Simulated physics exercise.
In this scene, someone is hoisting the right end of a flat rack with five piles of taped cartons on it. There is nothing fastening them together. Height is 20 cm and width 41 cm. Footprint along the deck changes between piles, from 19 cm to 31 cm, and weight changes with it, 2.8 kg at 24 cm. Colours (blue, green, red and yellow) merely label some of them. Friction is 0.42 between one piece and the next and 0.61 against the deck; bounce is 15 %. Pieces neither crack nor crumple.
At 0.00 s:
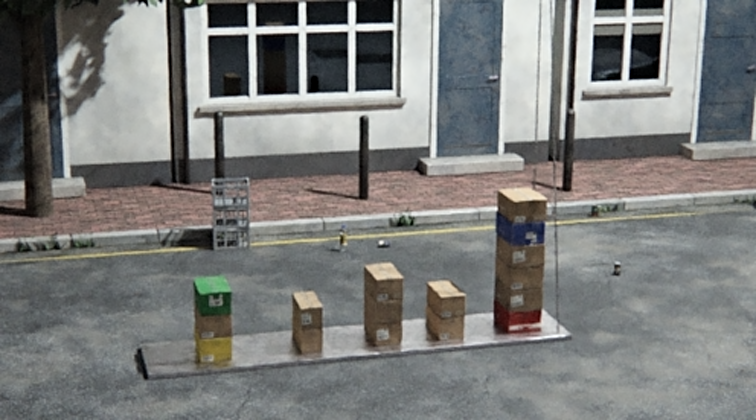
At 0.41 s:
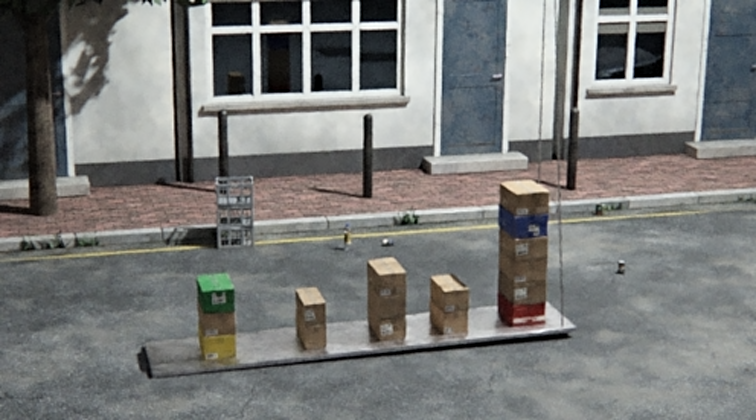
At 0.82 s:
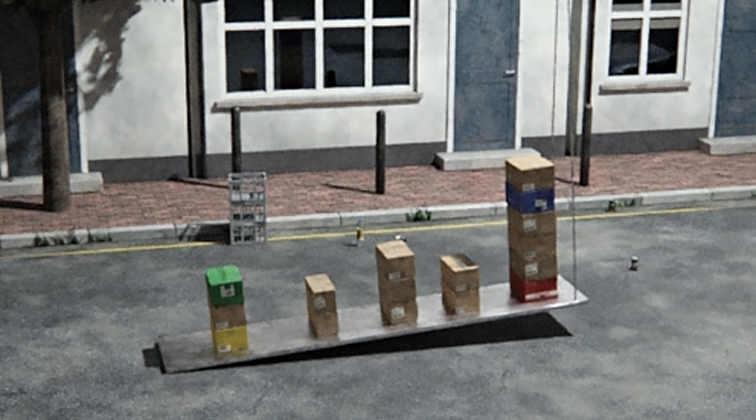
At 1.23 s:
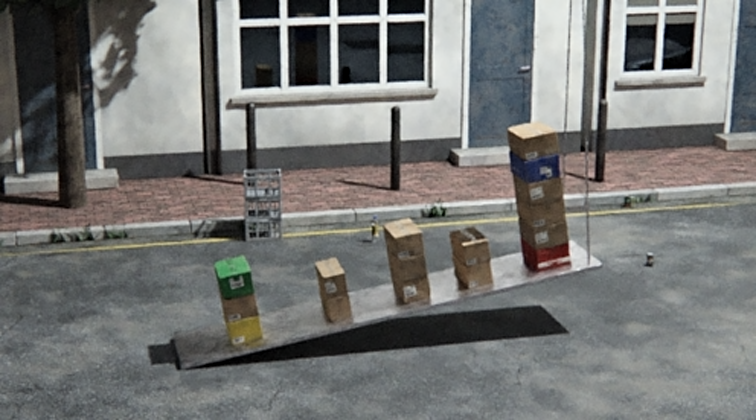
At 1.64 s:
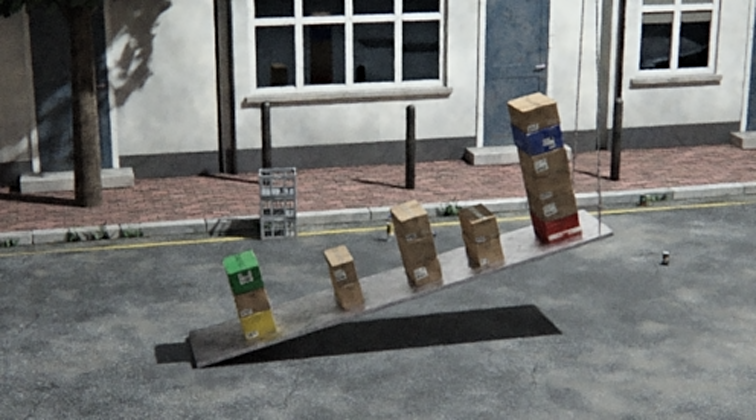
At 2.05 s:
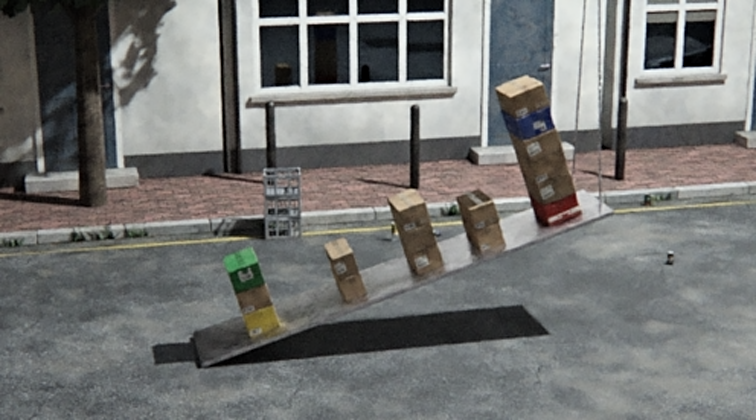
Five piles of taped cartons leaning leftward as the flat rack beneath them rises steadily at its right end on a street.
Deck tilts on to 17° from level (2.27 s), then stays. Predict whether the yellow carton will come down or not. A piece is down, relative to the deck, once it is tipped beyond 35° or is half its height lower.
Most likely it hangs on.
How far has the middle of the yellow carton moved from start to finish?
About 25 cm.
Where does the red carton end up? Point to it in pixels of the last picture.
Somewhere around pixel (526, 206).
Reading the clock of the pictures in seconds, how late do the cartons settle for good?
Close to 5.5 s.
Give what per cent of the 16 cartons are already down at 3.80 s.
By that time it is 90 percent.
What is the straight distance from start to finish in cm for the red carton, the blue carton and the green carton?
So red shifts 100 cm, blue shifts 240 cm and green shifts 120 cm.
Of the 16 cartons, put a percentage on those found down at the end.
I'd put it at about 90 percent.
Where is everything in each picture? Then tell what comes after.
In the first frame (we follow the side turned to the camera; the camera pans a little; leans and shifts are taken against what carries them), middle of the deck's edge (369, 356) slope 0°; yellow carton (217, 350); red carton (526, 322); blue carton (529, 234); no piece has moved.
Middle of the deck's edge (373, 351) slope 1°; yellow carton (221, 348), in the second frame.
Middle of the deck's edge (385, 335) slope 4°; yellow carton (232, 340), in the third frame.
Middle of the deck's edge (399, 315) slope 9°; yellow carton (246, 331), in the fourth frame.
Middle of the deck's edge (411, 298) slope 14°; yellow carton (259, 325), in the fifth frame.
Middle of the deck's edge (413, 288) slope 17°; yellow carton (262, 322); blue carton (536, 124) displaced 40 mm; red carton (563, 210); 4 stirred so far, in the sixth frame.
Around 2.48 s, slope 17°; none of the 16 cartons down, 6 disturbed; yellow carton unmoved; blue carton tipped 22°.
Around 2.94 s, slope 17°; 5 of the 16 cartons down; yellow carton unmoved; blue carton on its side.
Around 3.34 s, slope 17°; 10 of the 16 cartons down; yellow carton unmoved; red carton on its side.
Around 3.80 s, slope 17°; 14 of the 16 cartons down; yellow carton displaced 12 cm; blue carton upside down.
Finally (5.5 s), slope 17°; 14 of the 16 cartons down; yellow carton displaced 15 cm; blue carton upside down; green carton on its side. Seen by the last camera, middles, yellow carton near (241, 319), blue carton near (305, 263).
